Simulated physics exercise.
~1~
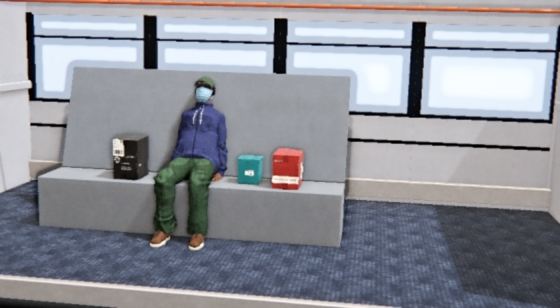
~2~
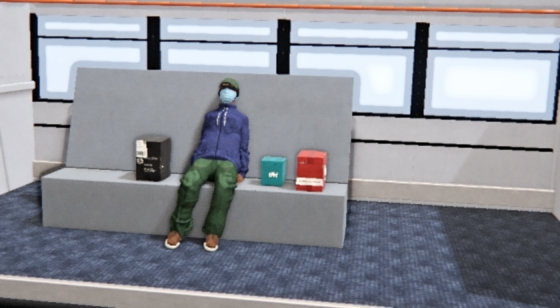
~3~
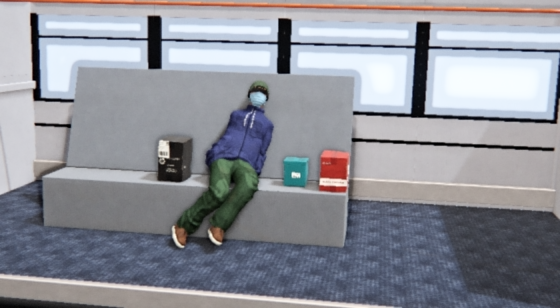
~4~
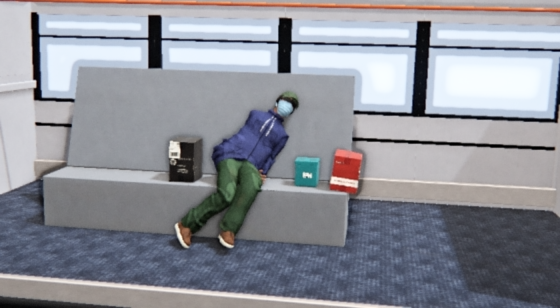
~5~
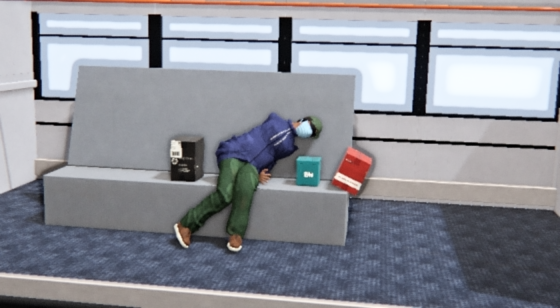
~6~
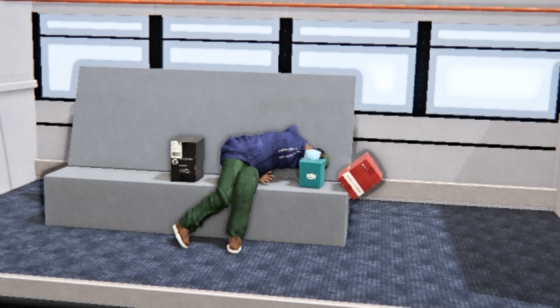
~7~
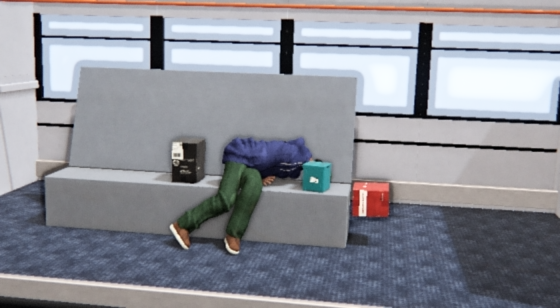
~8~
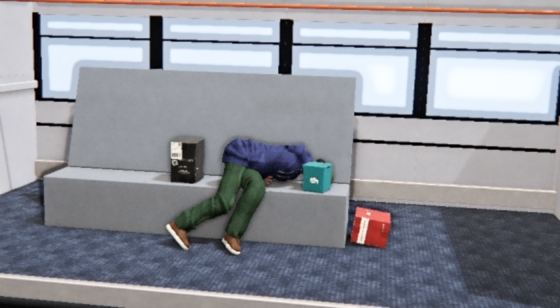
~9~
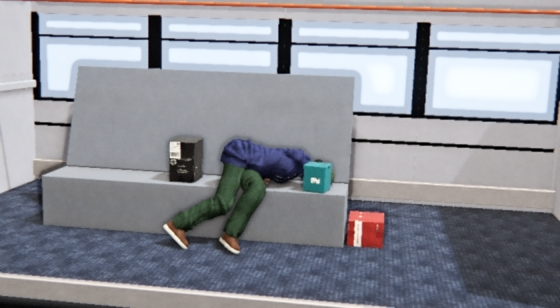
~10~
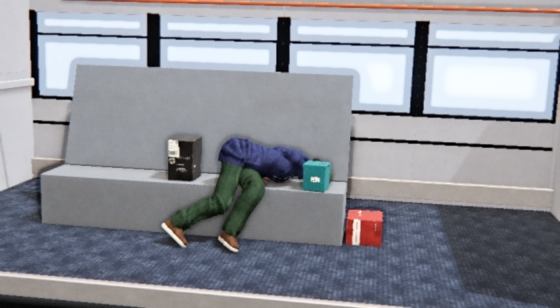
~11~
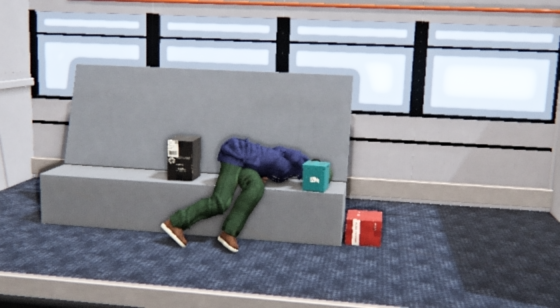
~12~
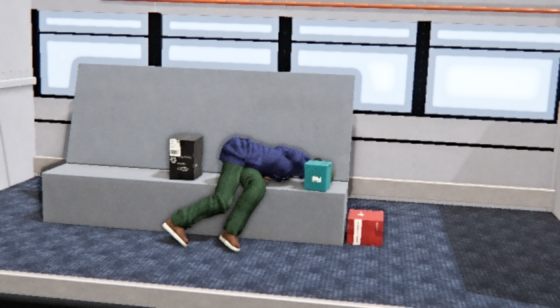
On a long grey seat in a rail car, a limp masked commuter and three boxy bags slid to the right, then the commuter slumped over sideways as the red one tipped off the end onto the floor, leaving the black and teal ones on the seat.
